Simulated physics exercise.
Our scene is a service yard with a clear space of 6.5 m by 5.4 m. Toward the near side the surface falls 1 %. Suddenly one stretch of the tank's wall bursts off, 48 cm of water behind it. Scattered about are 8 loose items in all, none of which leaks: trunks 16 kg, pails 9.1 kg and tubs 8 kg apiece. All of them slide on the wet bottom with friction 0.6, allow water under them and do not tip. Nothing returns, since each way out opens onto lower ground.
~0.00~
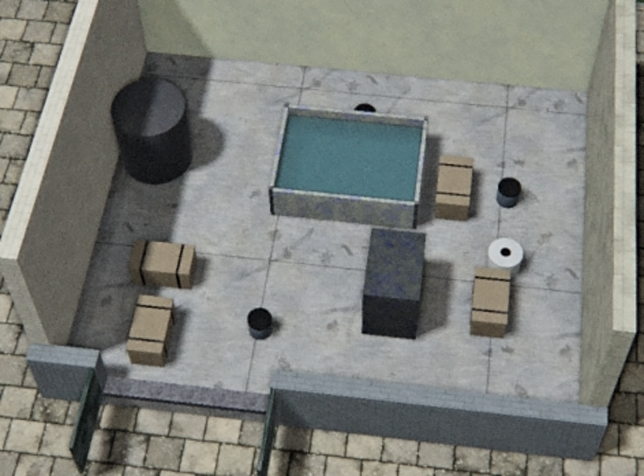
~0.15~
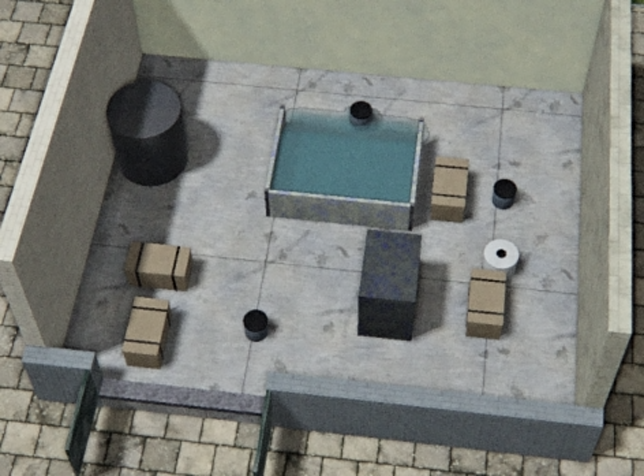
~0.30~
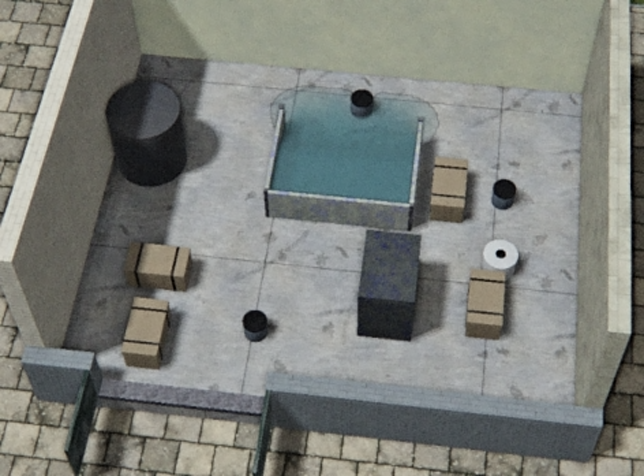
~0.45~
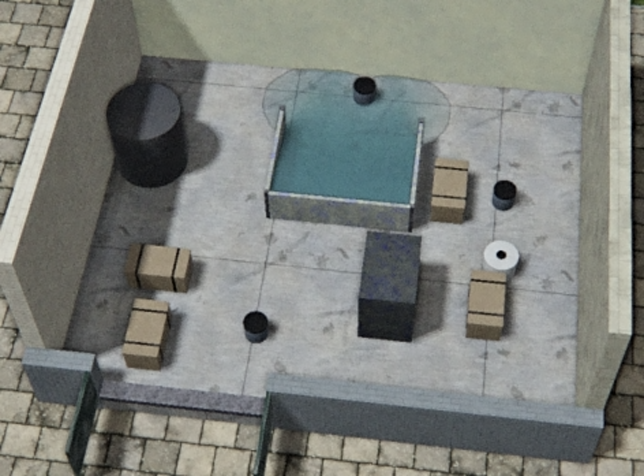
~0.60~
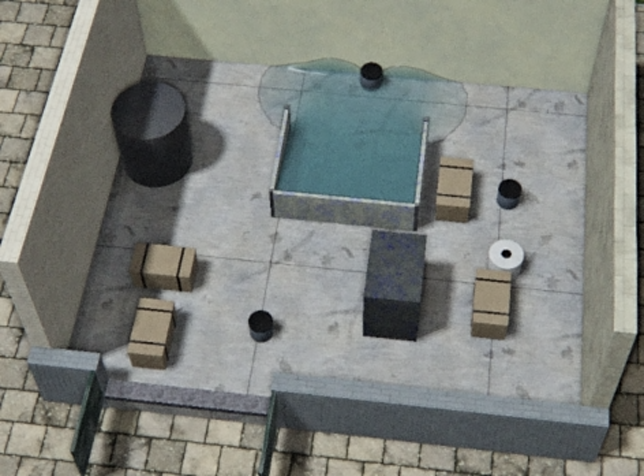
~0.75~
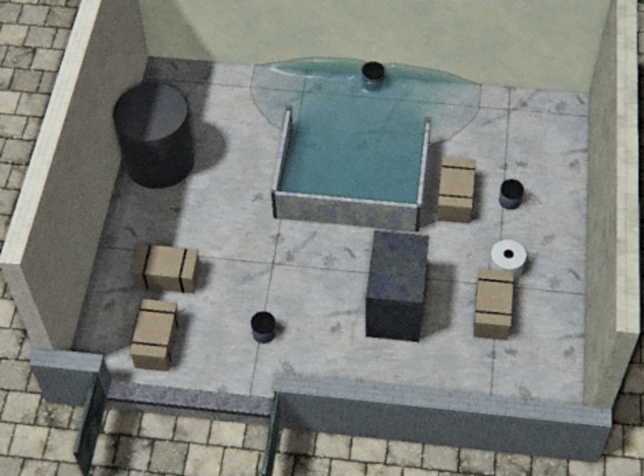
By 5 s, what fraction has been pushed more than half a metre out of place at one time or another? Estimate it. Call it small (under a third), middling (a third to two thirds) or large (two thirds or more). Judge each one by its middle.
Small, under a third.
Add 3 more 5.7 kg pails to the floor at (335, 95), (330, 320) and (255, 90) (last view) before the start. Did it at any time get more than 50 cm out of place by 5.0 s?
Order as given: Goes farther, stays inside it, goes farther.
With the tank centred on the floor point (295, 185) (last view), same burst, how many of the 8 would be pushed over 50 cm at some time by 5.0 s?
1.
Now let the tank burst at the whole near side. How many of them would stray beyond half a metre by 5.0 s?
Count: 3.
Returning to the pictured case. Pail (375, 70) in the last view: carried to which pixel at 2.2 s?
(375, 96), roughly.
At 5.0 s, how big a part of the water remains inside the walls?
I'd say some 100 percent hasn't gone yet.
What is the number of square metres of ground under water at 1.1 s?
I'd put it close to 7.0 m2.
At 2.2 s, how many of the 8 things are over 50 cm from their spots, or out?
The number comes to 0.
After 1.1 s 1 of 8 are over 50 cm from their spots; 1 afloat.
After 2.2 s 0 of 8 are over 50 cm from their spots; 1 afloat.
After 3.5 s 0 of 8 are over 50 cm from their spots; 0 afloat.
After 5.0 s 0 of 8 are over 50 cm from their spots, and 1 have been at some point; 0 afloat.
